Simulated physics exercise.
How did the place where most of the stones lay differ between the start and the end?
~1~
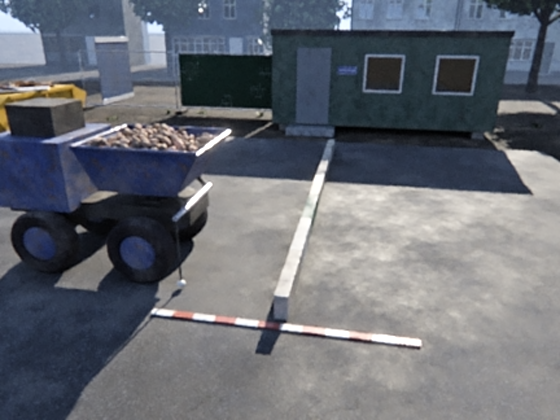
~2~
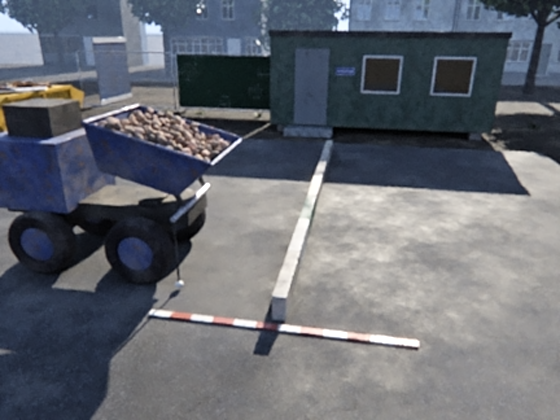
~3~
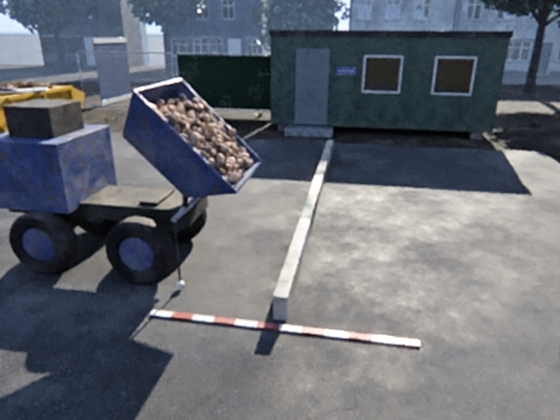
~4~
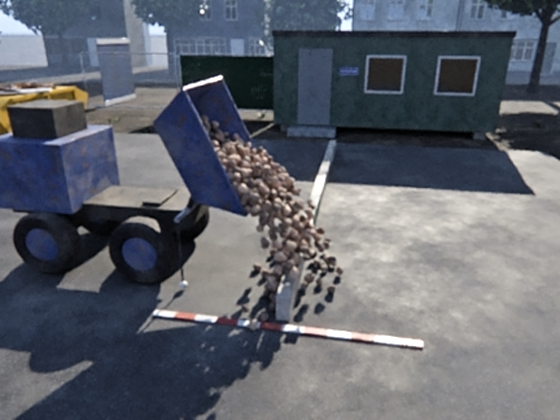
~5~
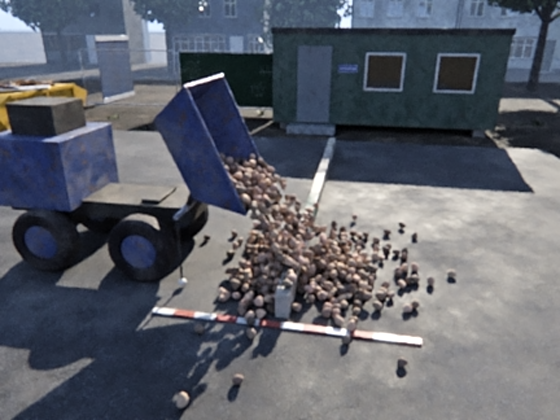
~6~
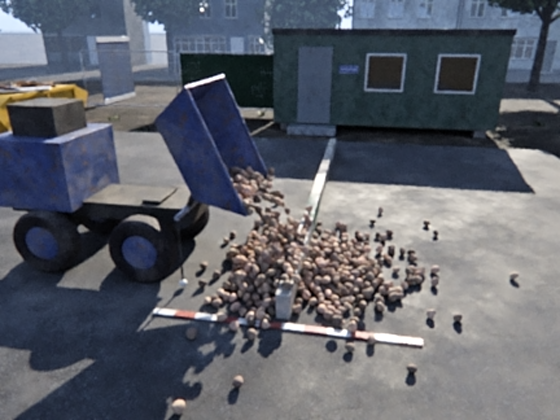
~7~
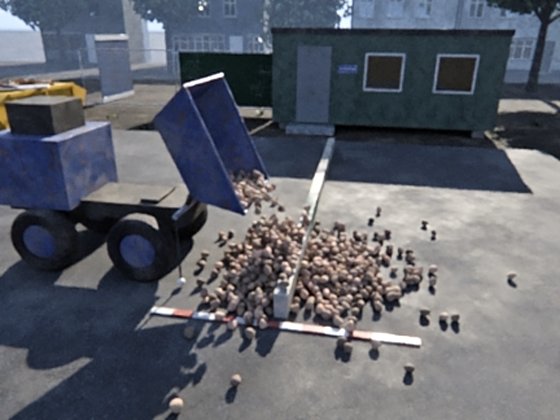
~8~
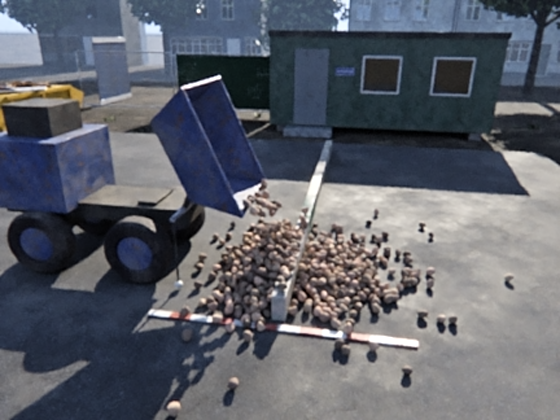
At the start the stones were piled in the dumper's blue skip on the left. By the end most of them lay lower and further right, in a heap on the ground around the kerb.
